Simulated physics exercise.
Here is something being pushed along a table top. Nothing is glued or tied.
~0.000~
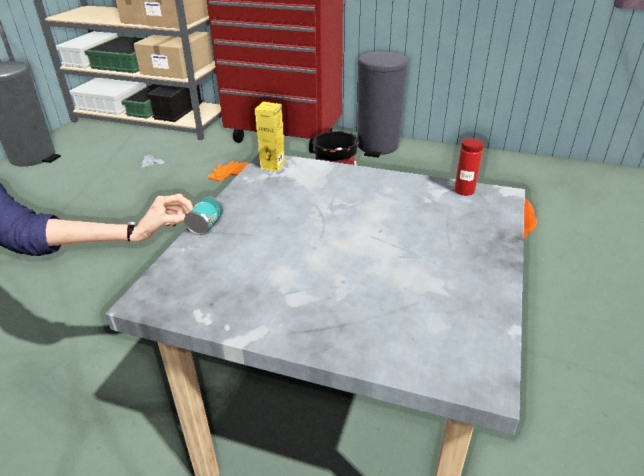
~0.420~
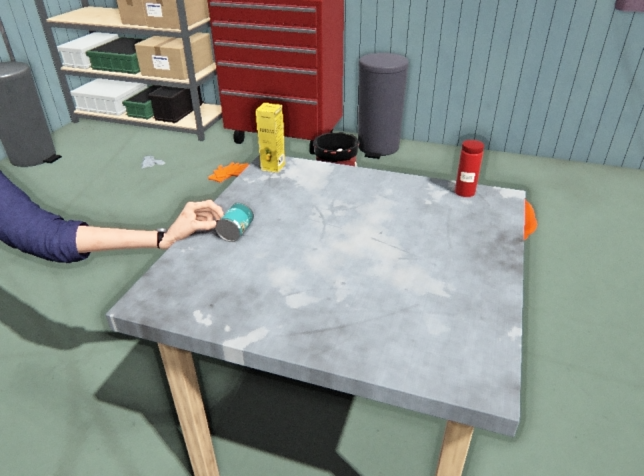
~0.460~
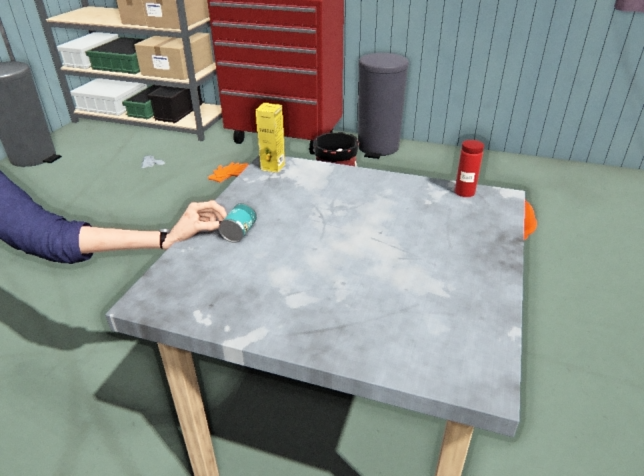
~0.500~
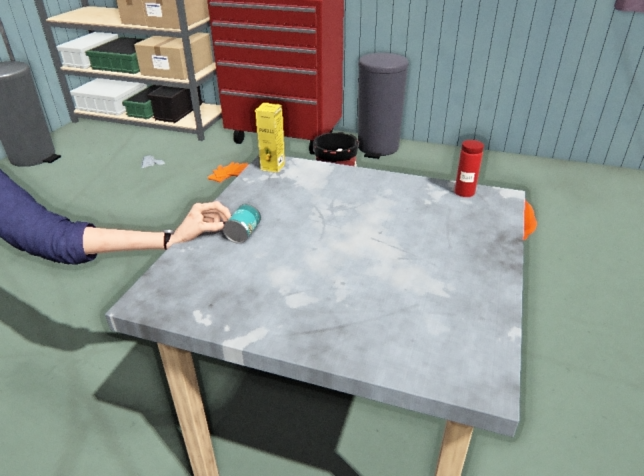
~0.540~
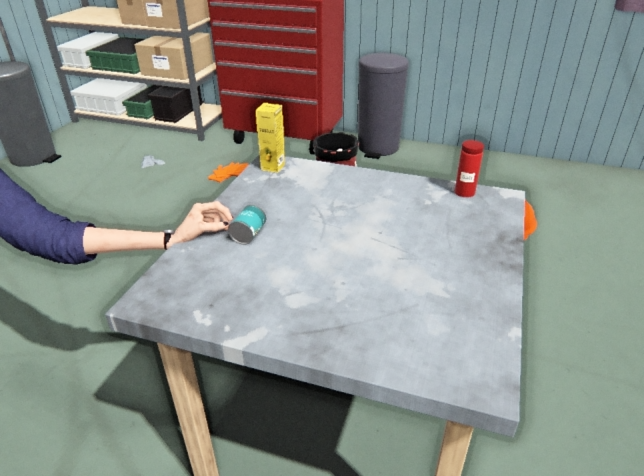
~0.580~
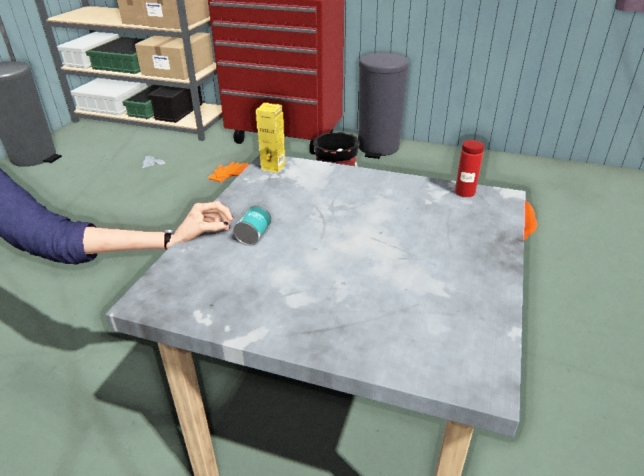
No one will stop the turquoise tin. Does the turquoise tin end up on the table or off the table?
The turquoise tin stays on the table.
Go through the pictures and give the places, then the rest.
Under the hand; turquoise tin (204, 215), in the first picture.
Under the hand; turquoise tin (235, 222), in the second picture.
Under the hand; turquoise tin (238, 222), in the third picture.
Turquoise tin (242, 223), in the fourth picture.
Turquoise tin (248, 224), in the fifth picture.
Turquoise tin (253, 225) shifted a little, in the sixth picture.
After 0.78 s, turquoise tin shifted about its own width near (276, 229).
After 0.98 s, turquoise tin shifted well along near (296, 234).
After 1.18 s, turquoise tin shifted well along near (314, 237).
After 1.58 s, turquoise tin shifted well along near (338, 241).
In the end (2.4 s), moved from the start, turquoise tin. At the end, from the last picture's camera, turquoise tin near (348, 243).
